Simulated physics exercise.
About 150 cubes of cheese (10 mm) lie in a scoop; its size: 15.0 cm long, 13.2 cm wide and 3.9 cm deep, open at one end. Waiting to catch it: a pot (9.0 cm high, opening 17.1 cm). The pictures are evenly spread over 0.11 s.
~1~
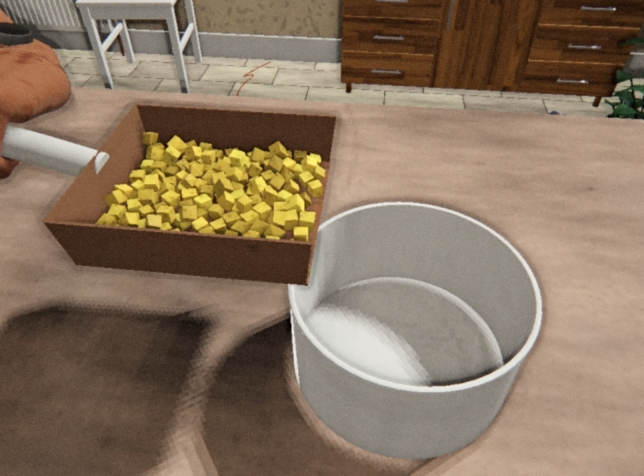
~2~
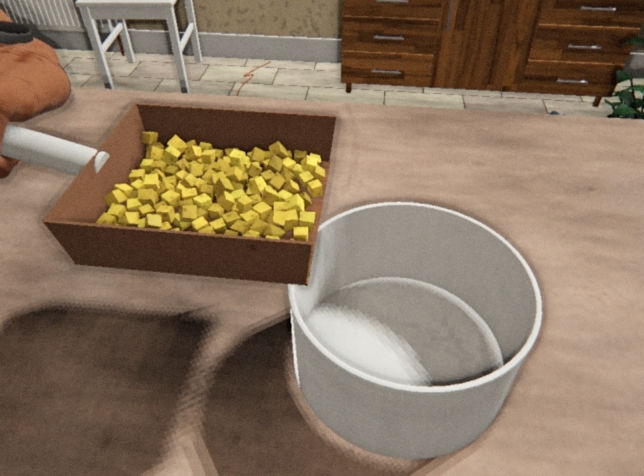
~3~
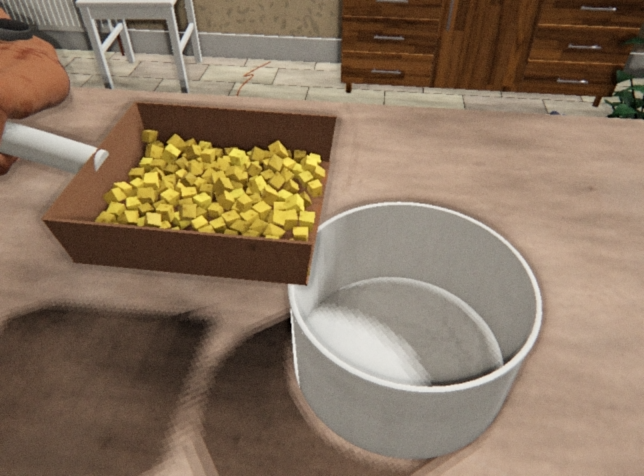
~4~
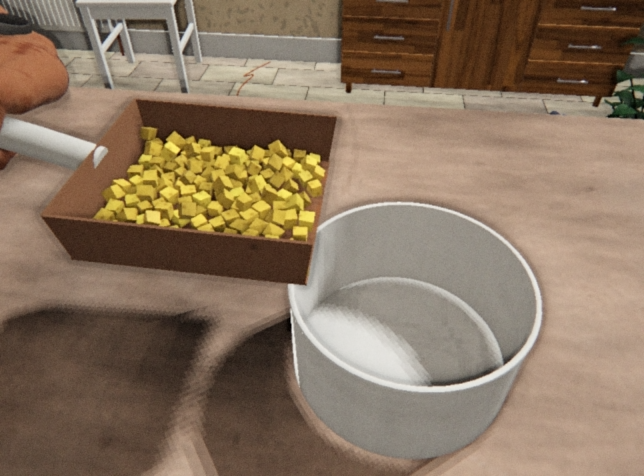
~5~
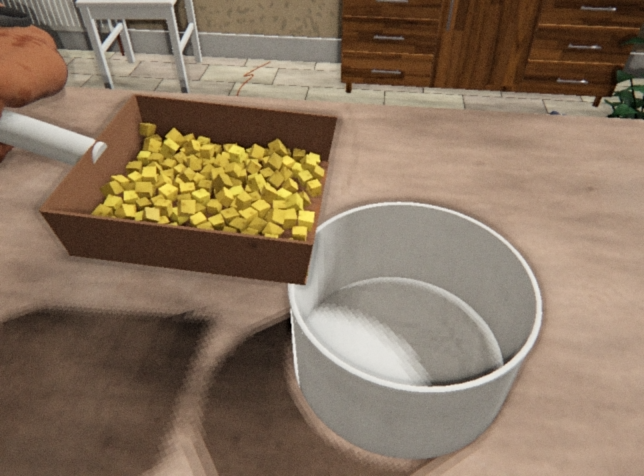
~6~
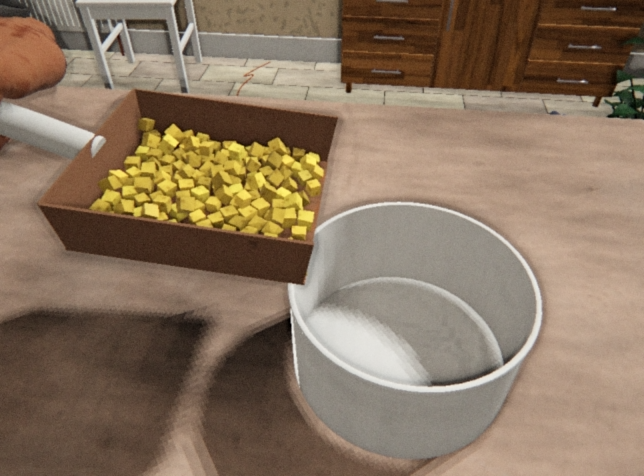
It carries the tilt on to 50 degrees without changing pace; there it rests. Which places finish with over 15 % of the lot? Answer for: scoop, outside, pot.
Scoop no, outside yes, pot yes.
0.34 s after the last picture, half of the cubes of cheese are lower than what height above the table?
About 18 cm.
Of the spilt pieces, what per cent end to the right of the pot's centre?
About 20 per cent.
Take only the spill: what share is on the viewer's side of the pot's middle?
About 0 per cent.
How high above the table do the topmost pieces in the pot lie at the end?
Roughly 2.5 cm.
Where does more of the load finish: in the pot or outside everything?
More ends in the pot.
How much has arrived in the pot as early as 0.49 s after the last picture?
Near 40 per cent so far.
Then, 0.19 s after the last picture, tilt 26 degrees; scoop 100 %; middle of all pieces near (209, 157).
Then, 0.34 s after the last picture, tilt 42 degrees; scoop 90 %, pot 5 %, in the air 5 %; middle of all pieces near (235, 149).
Then, 0.49 s after the last picture, tilt 50 degrees; scoop 45 %, outside 5 %, pot 40 %, in the air 10 %; middle of all pieces near (312, 227).
Then, 0.63 s after the last picture, tilt 50 degrees; outside 20 %, pot 80 %, in the air 5 %; middle of all pieces near (376, 307).
In the end, scoop 0 %, outside 20 %, pot 80 %.
